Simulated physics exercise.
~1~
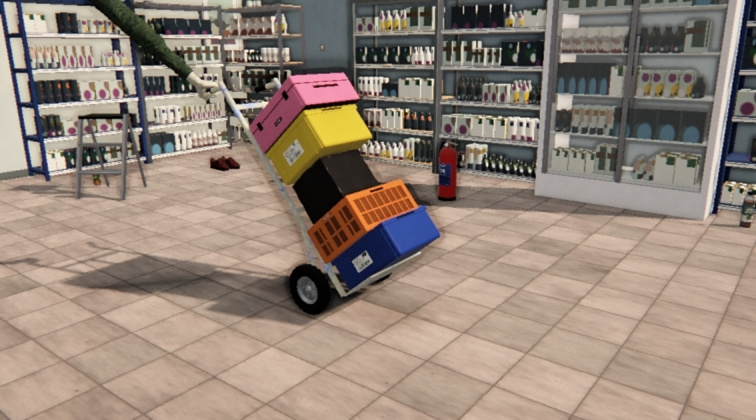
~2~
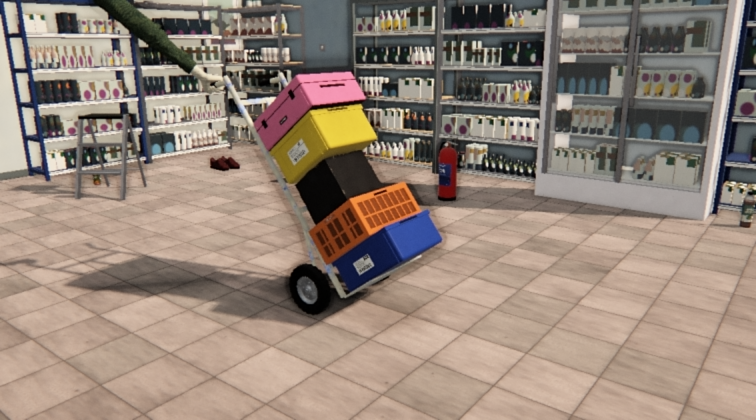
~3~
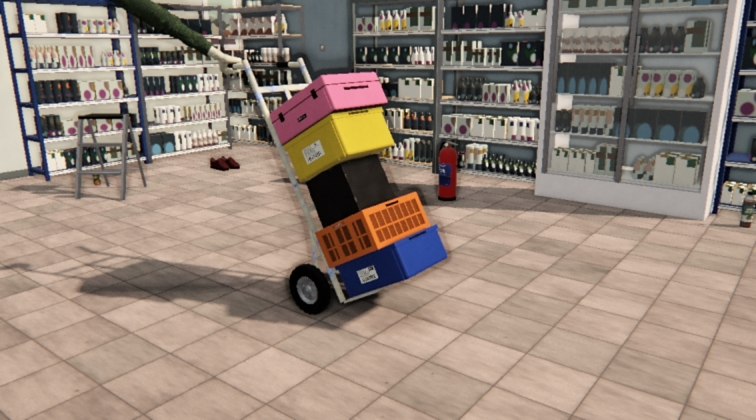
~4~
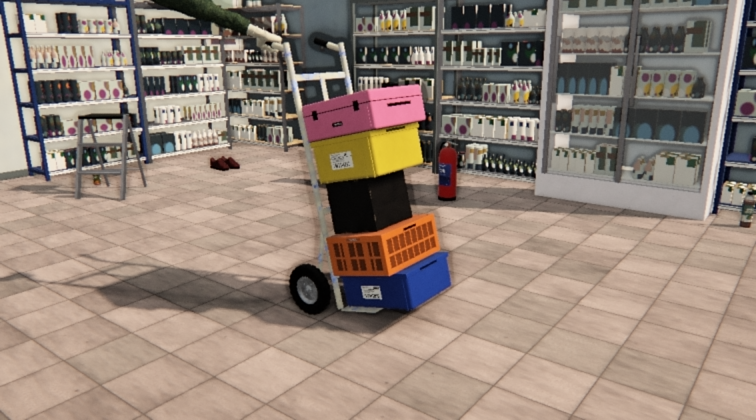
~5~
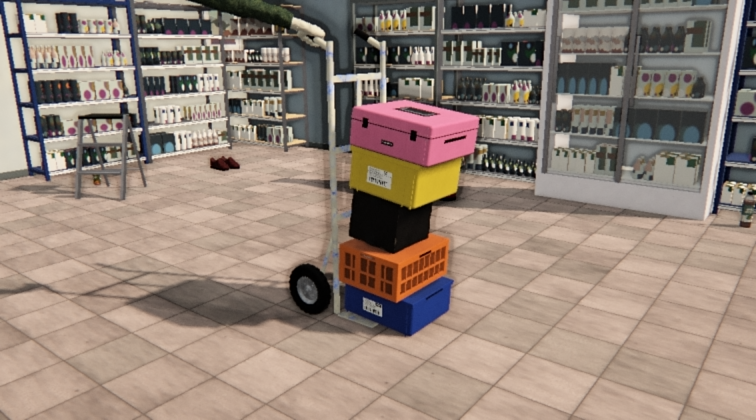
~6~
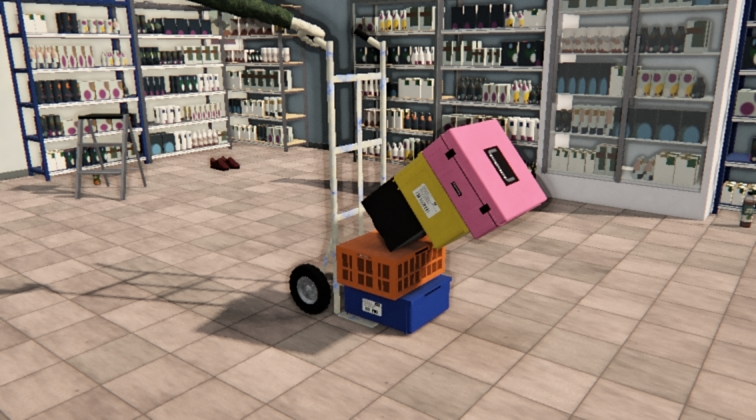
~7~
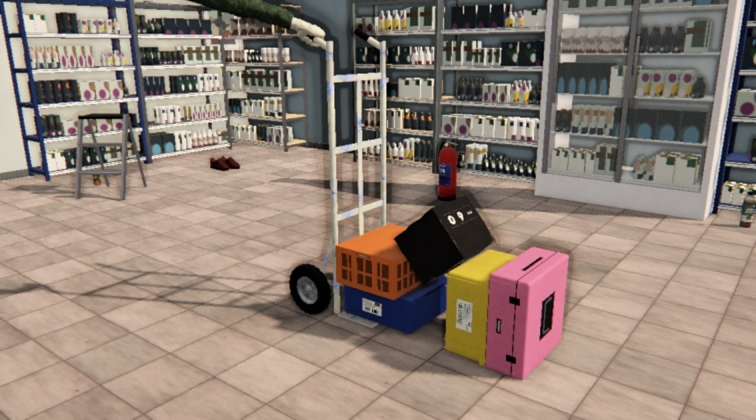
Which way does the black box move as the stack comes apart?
The black box moves to the right, tumbling over and ending up leaning beside the orange crate.
Sack truck swinging upright in a shop, its upper boxes toppling right, pink and yellow landing on the floor, black resting upturned.
